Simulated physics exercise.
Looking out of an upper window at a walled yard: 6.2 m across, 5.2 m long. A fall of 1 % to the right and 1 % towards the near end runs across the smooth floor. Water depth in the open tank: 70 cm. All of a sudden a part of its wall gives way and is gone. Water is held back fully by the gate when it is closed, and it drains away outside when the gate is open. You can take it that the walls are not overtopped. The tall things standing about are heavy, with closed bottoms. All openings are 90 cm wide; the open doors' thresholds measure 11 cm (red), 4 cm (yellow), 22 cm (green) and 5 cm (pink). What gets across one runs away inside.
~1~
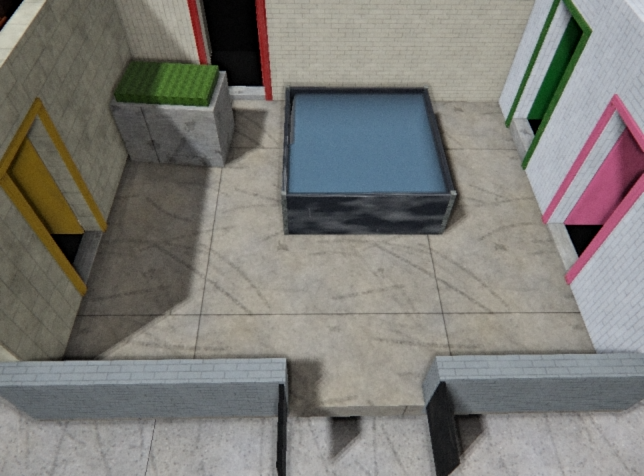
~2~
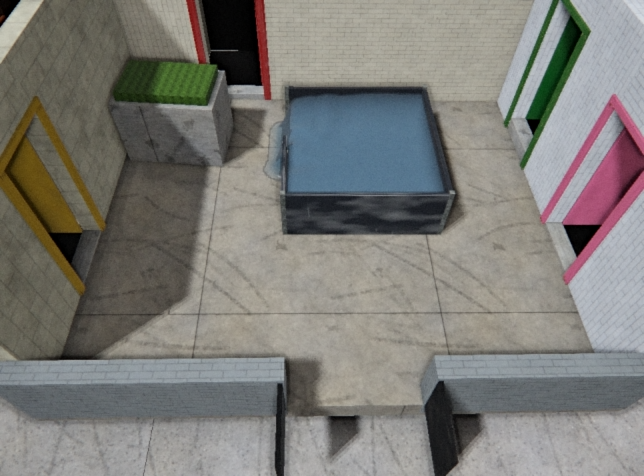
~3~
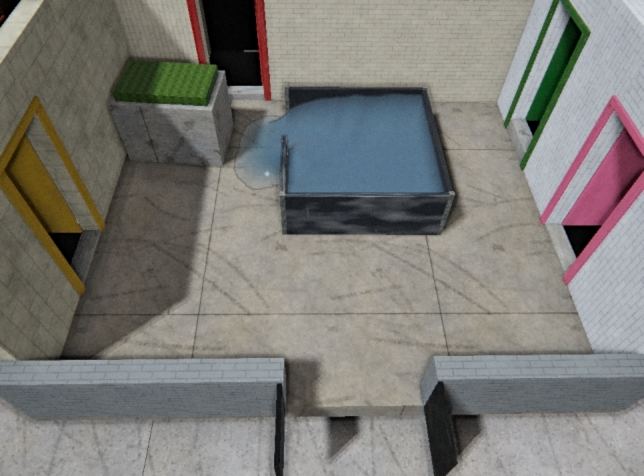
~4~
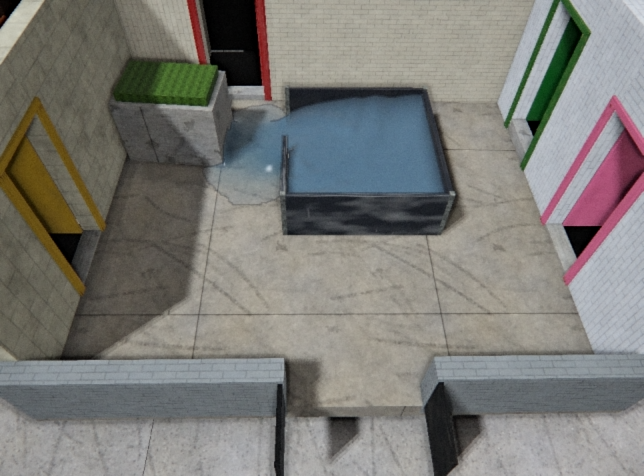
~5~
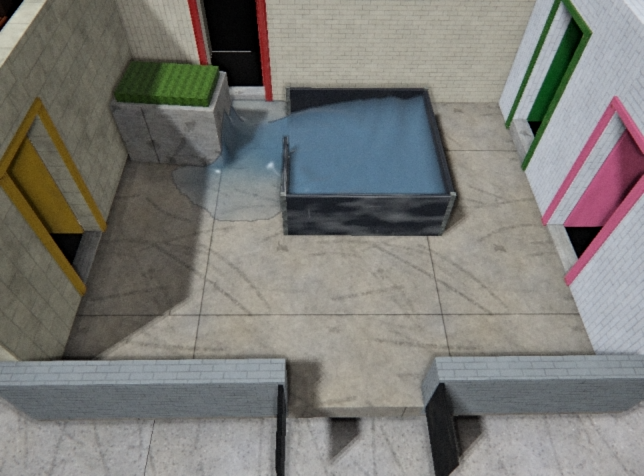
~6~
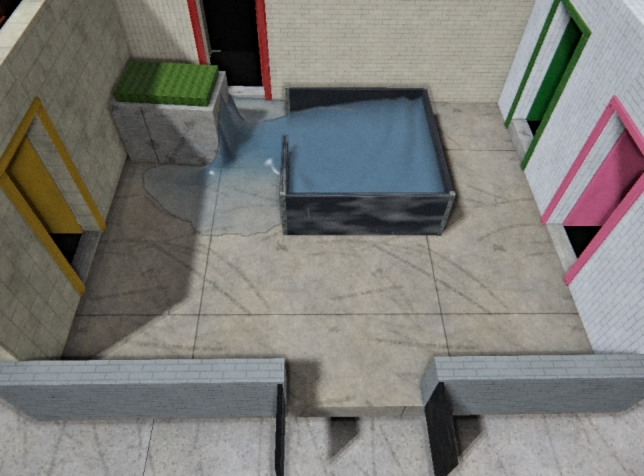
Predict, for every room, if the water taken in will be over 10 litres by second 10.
Result: Red door: Past the set amount; yellow door: Past the set amount; green door: Under the set amount; pink door: Past the set amount.
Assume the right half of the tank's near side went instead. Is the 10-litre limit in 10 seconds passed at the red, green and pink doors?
Then: Red short of it, green short of it, pink beyond it.
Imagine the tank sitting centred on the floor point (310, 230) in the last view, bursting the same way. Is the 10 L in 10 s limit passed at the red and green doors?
Then: Red not over, green not over.
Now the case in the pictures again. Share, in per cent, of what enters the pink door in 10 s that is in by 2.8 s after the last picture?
Roughly 0%.
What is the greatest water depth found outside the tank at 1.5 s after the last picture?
About 44 cm at most.
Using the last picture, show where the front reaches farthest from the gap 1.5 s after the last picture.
I'd put it close to (53, 387).
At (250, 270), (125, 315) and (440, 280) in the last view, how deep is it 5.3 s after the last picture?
First spot near 6 cm, second near 13 cm, third near 3 cm.
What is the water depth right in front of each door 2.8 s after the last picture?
Readings (cm): Red = 27; yellow = 6; green = 0; pink = 0.
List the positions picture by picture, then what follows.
In the first frame, still water, 70 cm deep, in the open tank at (362, 140).
In the second frame, the front is at (276, 176), 0.6 m from the gap at (289, 140); 0.2 m2 of floor is under water; 70 cm left at the back of the open tank.
In the third frame, water pours out at (289, 141) and has run 0.9 m, to (244, 177); typically 11 cm deep outside, 70 cm at the open tank's back.
In the fourth frame, the front is at (213, 179), 1.3 m from the gap at (289, 142); 1.8 m2 of floor is under water; 70 cm left at the back of the open tank.
In the fifth frame, water pours out at (290, 143) and has run 1.8 m, to (178, 177); typically 5 cm deep outside, 70 cm at the open tank's back.
In the sixth frame, the front is at (151, 185), 2.2 m from the gap at (290, 142); 3.7 m2 of floor is under water; 64 cm left at the back of the open tank.
Then, 0.7 s after the last picture water covers 25 % of the floor and is deepest (55 cm) near (233, 145); red door 29 cm at the sill, 59 L in, yellow door 7 cm at the sill, 0 L in, green door not reached, pink door not reached.
Then, 1.5 s after the last picture water covers 50 % of the floor and is deepest (44 cm) near (232, 153); red door 30 cm at the sill, 240 L in, yellow door 10 cm at the sill, 22 L in, green door not reached, pink door not reached.
Then, 2.8 s after the last picture water covers 60 % of the floor and is deepest (30 cm) near (232, 153); red door 27 cm at the sill, 409 L in, yellow door 6 cm at the sill, 55 L in, green door not reached, pink door not reached.
Then, 5.3 s after the last picture water covers 85 % of the floor and is deepest (20 cm) near (145, 102); red door 18 cm at the sill, 573 L in, yellow door 8 cm at the sill, 85 L in, green door 7 cm at the sill, 0 L in, pink door not reached.
Then, 9.3 s after the last picture water covers 95 % of the floor and is deepest (14 cm) near (488, 383); red door 10 cm at the sill, 618 L in, yellow door 7 cm at the sill, 124 L in, green door 7 cm at the sill, 0 L in, pink door 11 cm at the sill, 55 L in.
